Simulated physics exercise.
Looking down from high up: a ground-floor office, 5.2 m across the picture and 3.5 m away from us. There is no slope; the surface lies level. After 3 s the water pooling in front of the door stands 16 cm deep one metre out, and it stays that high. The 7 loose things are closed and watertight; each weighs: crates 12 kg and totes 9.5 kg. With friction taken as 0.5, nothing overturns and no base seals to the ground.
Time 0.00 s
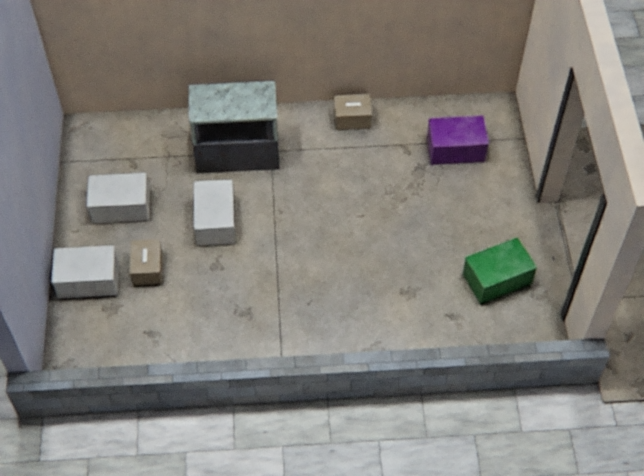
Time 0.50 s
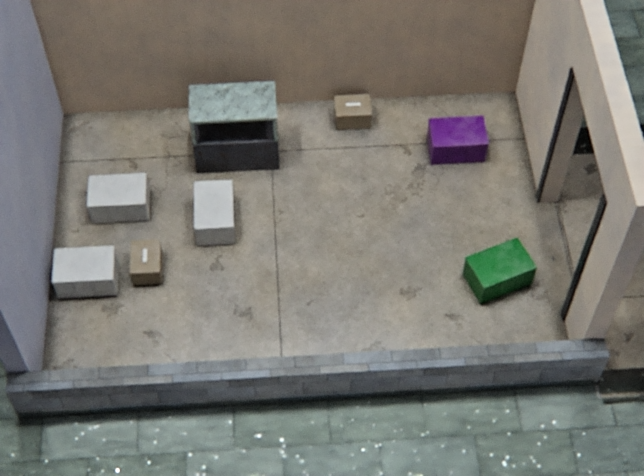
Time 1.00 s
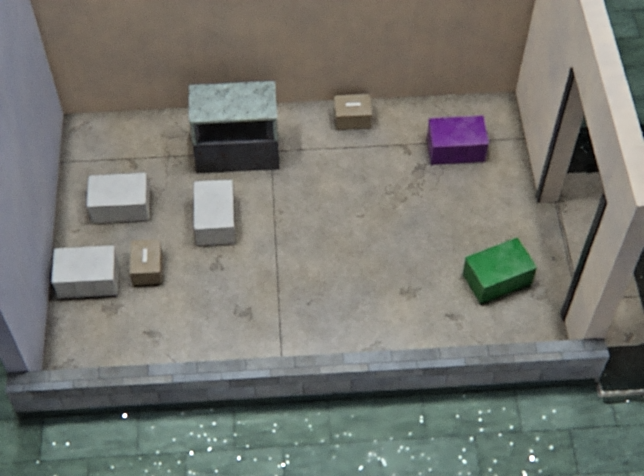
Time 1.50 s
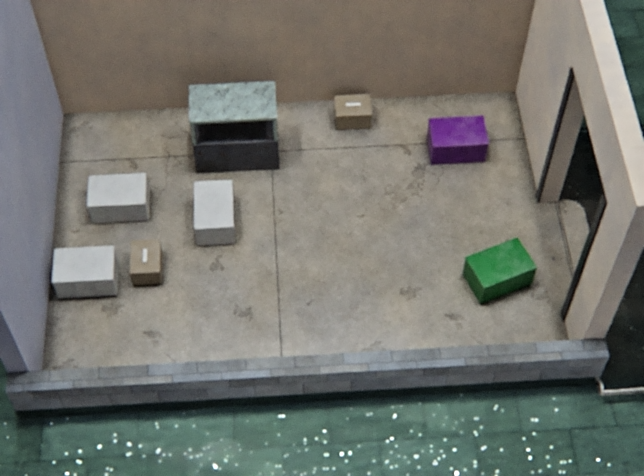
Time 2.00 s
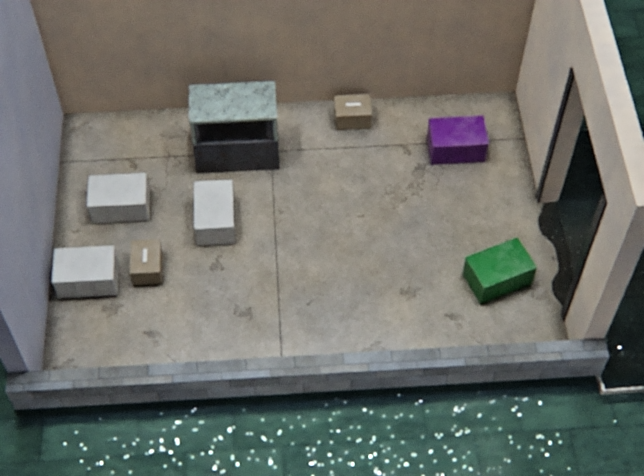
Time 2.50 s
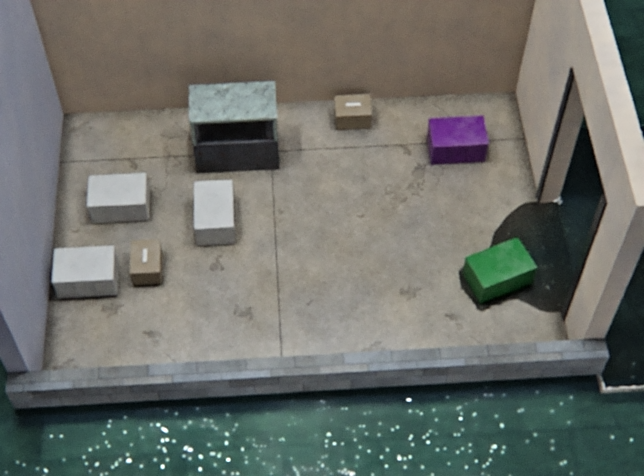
Ground-floor office from above, water covering the paving outside, then spreading through the doorway around the green crate, nothing inside shifting.
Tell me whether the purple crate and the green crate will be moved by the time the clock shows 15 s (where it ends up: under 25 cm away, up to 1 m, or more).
Judging by where they end up, the purple crate keeps its spot while the green crate ends well away.
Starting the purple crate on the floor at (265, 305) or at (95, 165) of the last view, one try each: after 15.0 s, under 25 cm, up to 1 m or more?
Taking them in order, it is swept well off and then it edges a short distance.
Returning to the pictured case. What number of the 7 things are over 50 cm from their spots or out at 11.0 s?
By that time the total stands at 3.
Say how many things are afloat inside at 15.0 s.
At that time the total is 5.
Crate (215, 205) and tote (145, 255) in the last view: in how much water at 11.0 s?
Depths: Near 9 cm, then near 9 cm.
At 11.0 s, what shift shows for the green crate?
I'd put it at around 400 cm.
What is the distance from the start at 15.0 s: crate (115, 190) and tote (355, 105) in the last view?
In that order: 100 cm, 50 cm.
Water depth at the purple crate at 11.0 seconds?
I'd put it at about 3 cm.
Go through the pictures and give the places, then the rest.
The first picture shows the purple crate at (459, 131), on the bottom; the green crate at (501, 262), on the bottom; water covers 0.0 m2; 0 of 7 have shifted.
The second picture shows the purple crate at (459, 131), on the bottom; the green crate at (501, 262), on the bottom; 0.0 m2 under water; 0 of 7 have shifted.
The third picture shows the purple crate at (459, 131), on the bottom; the green crate at (501, 262), on the bottom; 0.0 m2 under water; 0 of 7 have shifted.
The fourth picture shows the purple crate at (459, 131), on the bottom; the green crate at (501, 262) rests on the ground; water covers 0.0 m2; 0 of 7 have shifted.
The fifth picture shows the purple crate at (459, 131), on the bottom; the green crate at (501, 262), on the bottom; water covers 0.0 m2; 0 of 7 have shifted.
The sixth picture shows the purple crate at (459, 131) rests on the ground; the green crate at (501, 262), on the bottom; water covers 0.5 m2; 0 of 7 have shifted.
After 3.5 s the purple crate is near (459, 131), 0.0 m from its start, aground; the green crate is near (469, 270), 0.3 m from its start, aground; 0 afloat.
After 6.8 s the purple crate is near (459, 131), 0.0 m from its start, aground; the green crate is near (275, 291), 2.3 m from its start, aground; 0 afloat.
After 11.0 s the purple crate is near (459, 131), 0.0 m from its start, aground; the green crate is near (76, 295), 4.2 m from its start, afloat; 5 afloat.
After 15.0 s the purple crate is near (460, 132), 0.0 m from its start, aground; the green crate is near (81, 183), 4.4 m from its start, afloat; 5 afloat.
